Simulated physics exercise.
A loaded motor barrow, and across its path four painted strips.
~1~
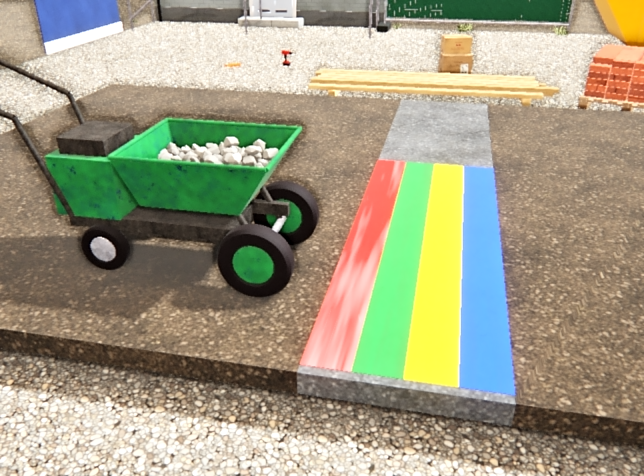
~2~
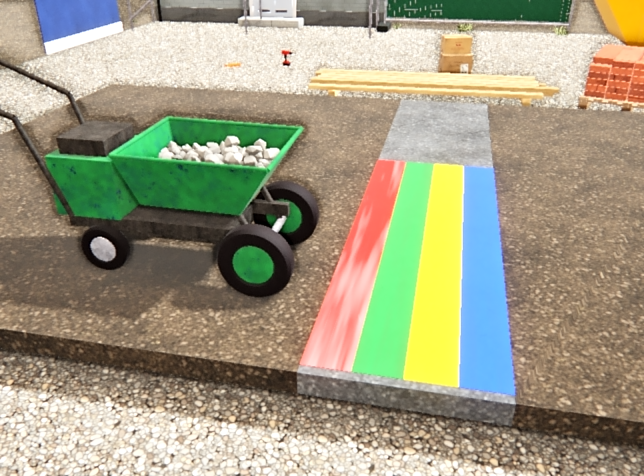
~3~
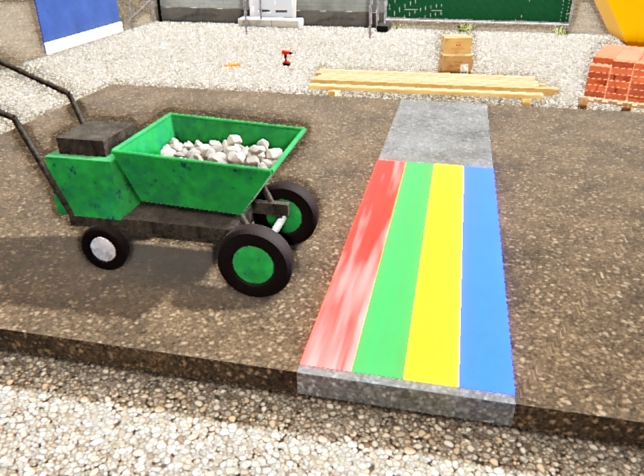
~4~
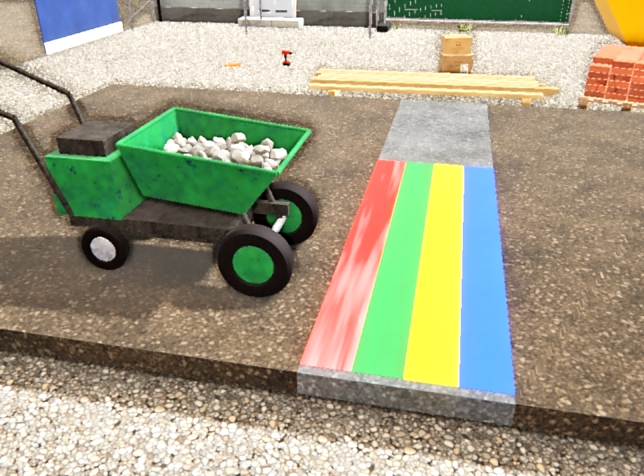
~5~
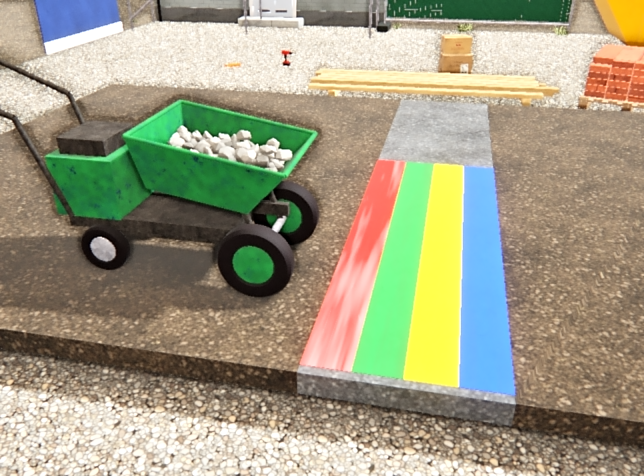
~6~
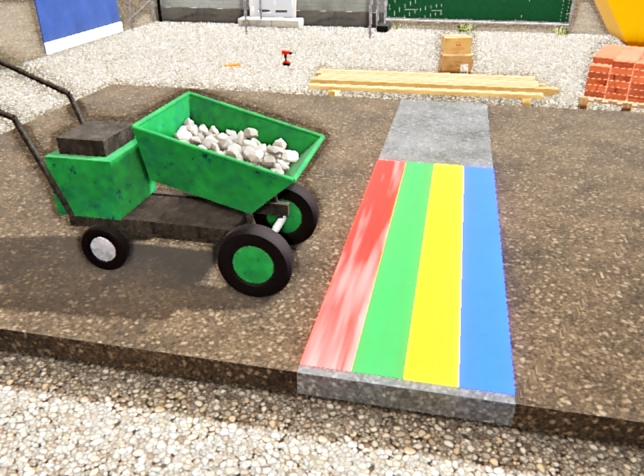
The green skip of a small motor barrow, loaded with pale broken stones, sits at the left of a brown gritty slab, seen from slightly above in a gravel yard. To its right, red, green, yellow and blue strips lie side by side, with timber planks and bricks behind. The skip starts level, then tilts gradually forward to the right, its rear rising, while the wheels and camera stay still.
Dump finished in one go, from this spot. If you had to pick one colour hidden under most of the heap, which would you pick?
I would pick green.
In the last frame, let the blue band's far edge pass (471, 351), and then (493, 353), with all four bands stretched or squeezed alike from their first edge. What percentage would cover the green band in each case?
Shares in turn: 30 %; 40 %.
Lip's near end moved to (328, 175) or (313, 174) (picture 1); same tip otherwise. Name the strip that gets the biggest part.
The yellow one, then that yellow strip.
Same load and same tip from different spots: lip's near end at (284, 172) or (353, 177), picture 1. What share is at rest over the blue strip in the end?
In turn, around 10 per cent and 40 per cent.
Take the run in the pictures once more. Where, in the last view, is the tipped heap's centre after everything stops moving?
Somewhere around (410, 276) in the final view.
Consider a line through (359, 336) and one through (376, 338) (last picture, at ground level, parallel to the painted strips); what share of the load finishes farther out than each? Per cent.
In order: Near 80 %, then 70 %.
Just after the last frame, skip tipped steeply; every one in the skip.
A moment on, skip tipped right over; almost all in the skip; about a tenth over the green strip.
Further on, skip tipped right over; roughly a quarter in the skip; about a tenth over the red strip; roughly a third over the green strip; roughly a quarter over the yellow strip; about a tenth over the blue strip; just a few off the paint.
When it is over, skip tipped right over; just a few in the skip; roughly a quarter over the red strip; roughly a third over the green strip; roughly a quarter over the yellow strip; about a tenth over the blue strip; about a tenth off the paint.
